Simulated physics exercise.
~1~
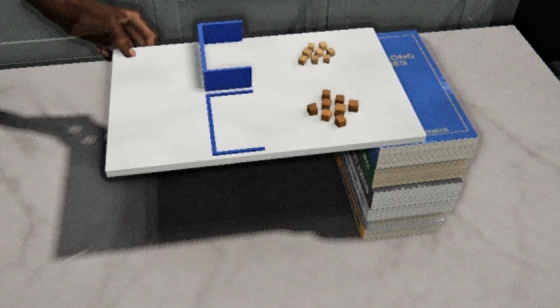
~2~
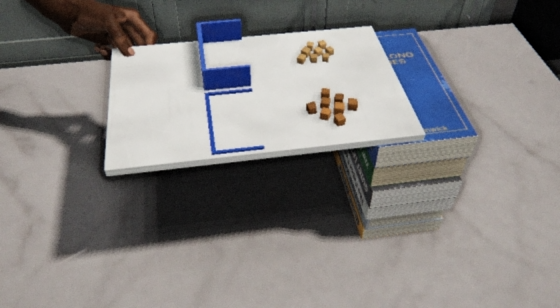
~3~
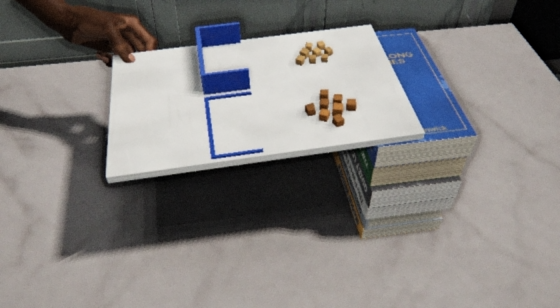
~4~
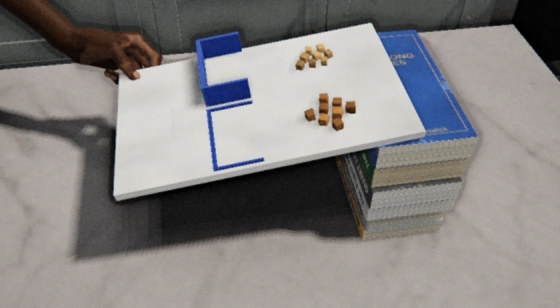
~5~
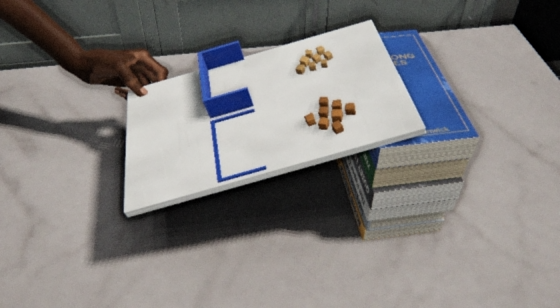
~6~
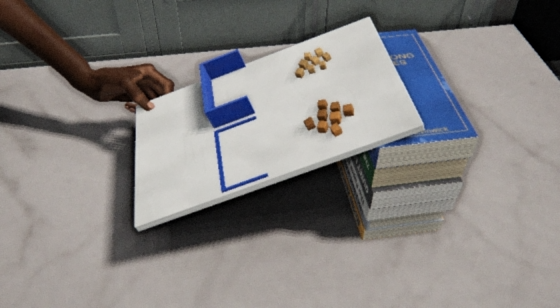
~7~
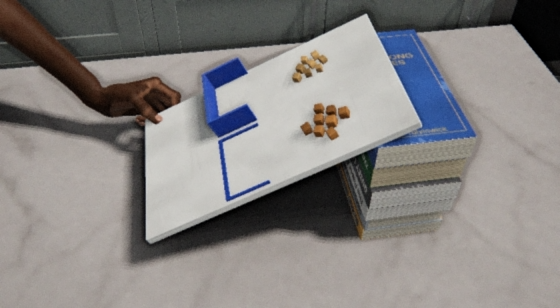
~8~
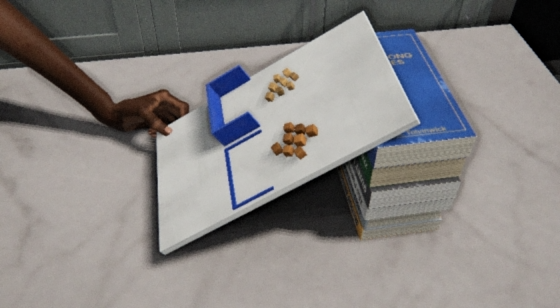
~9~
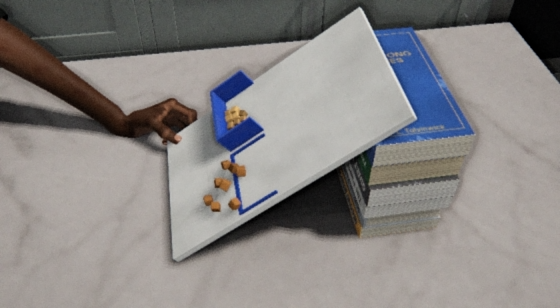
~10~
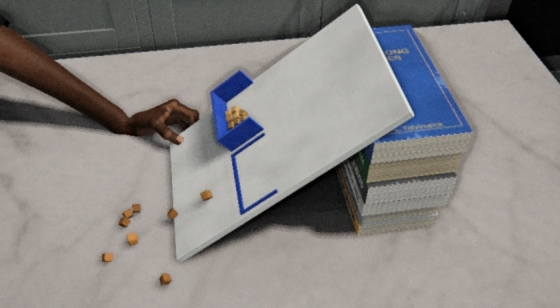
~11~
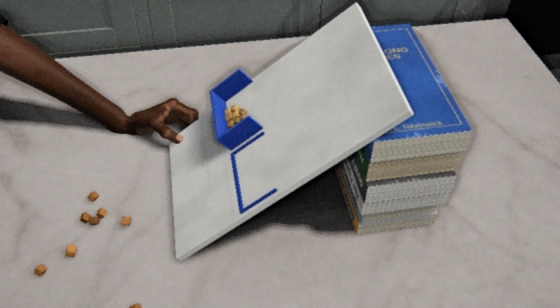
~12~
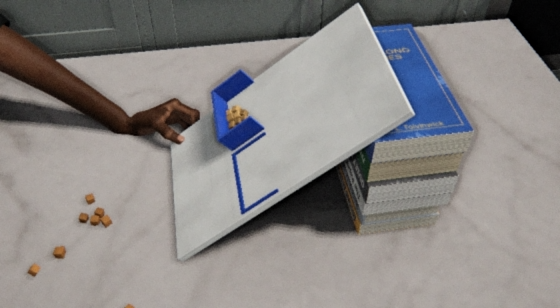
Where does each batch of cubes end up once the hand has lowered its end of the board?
The nearer, brown cubes slide past the blue outline and off the board onto the countertop. The farther, pale cubes end up gathered against the raised blue barrier.
